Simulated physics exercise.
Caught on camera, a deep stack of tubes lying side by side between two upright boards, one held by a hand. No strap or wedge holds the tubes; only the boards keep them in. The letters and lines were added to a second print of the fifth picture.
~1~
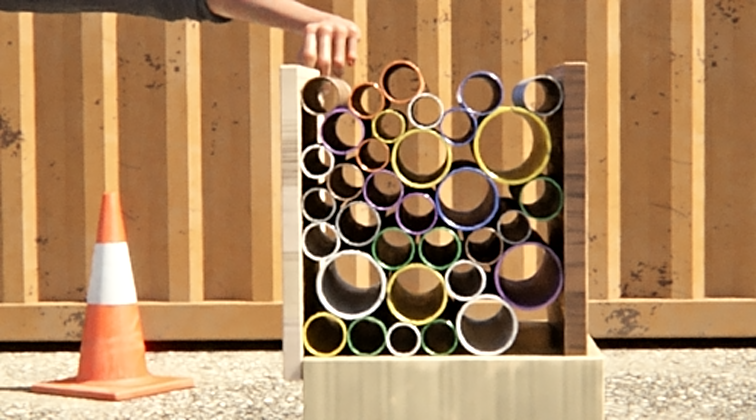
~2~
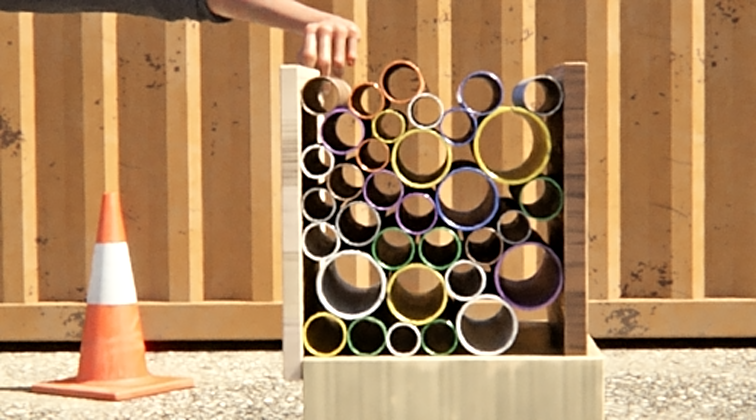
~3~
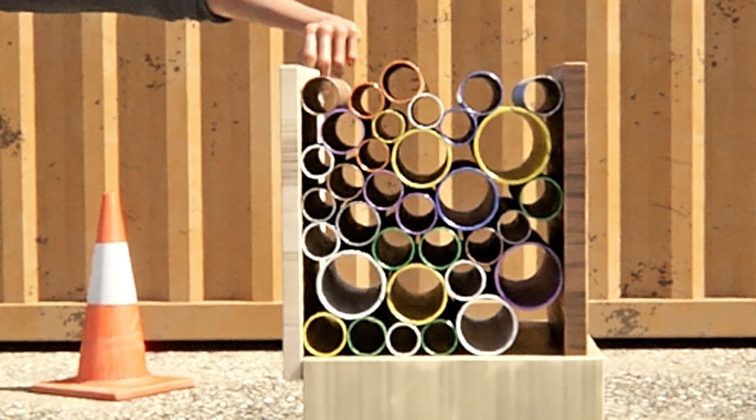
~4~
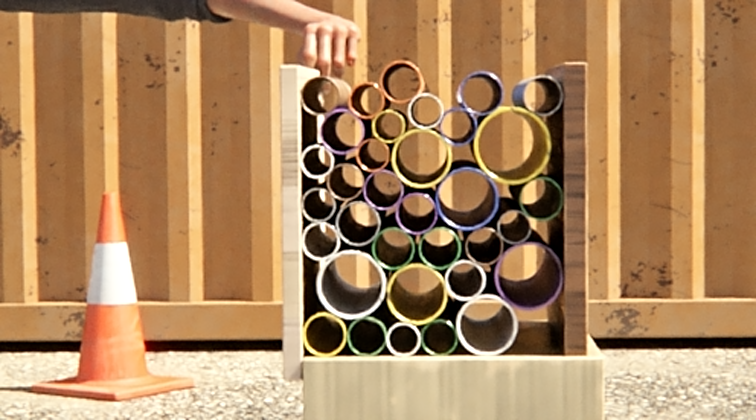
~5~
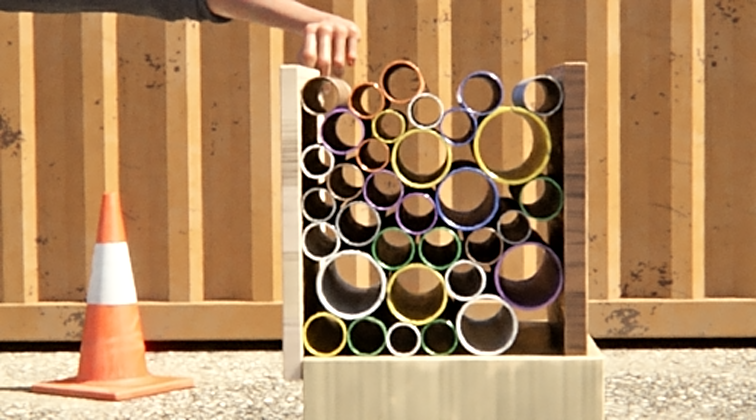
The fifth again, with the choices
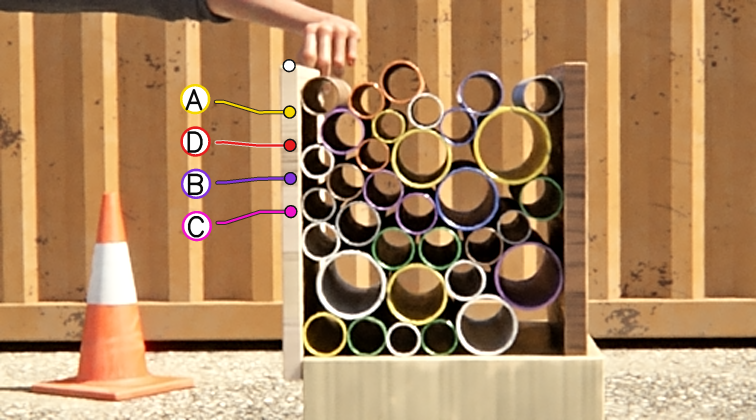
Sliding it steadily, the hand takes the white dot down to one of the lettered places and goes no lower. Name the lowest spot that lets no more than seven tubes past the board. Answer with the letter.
The answer is mark C.
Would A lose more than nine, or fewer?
It loses fewer than nine.
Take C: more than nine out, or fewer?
At C, fewer than nine.
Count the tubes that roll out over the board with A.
With A, none.
On the copy, A at (290, 112); B at (291, 178); C at (291, 212); D at (290, 145); the white dot at (289, 66).
On C. First, top of the board (300, 133).
Then, top of the board (301, 208).
Finally, top of the board (301, 211), about four out over the board.
By contrast, A none out over the board; B one out over the board; D none out over the board.
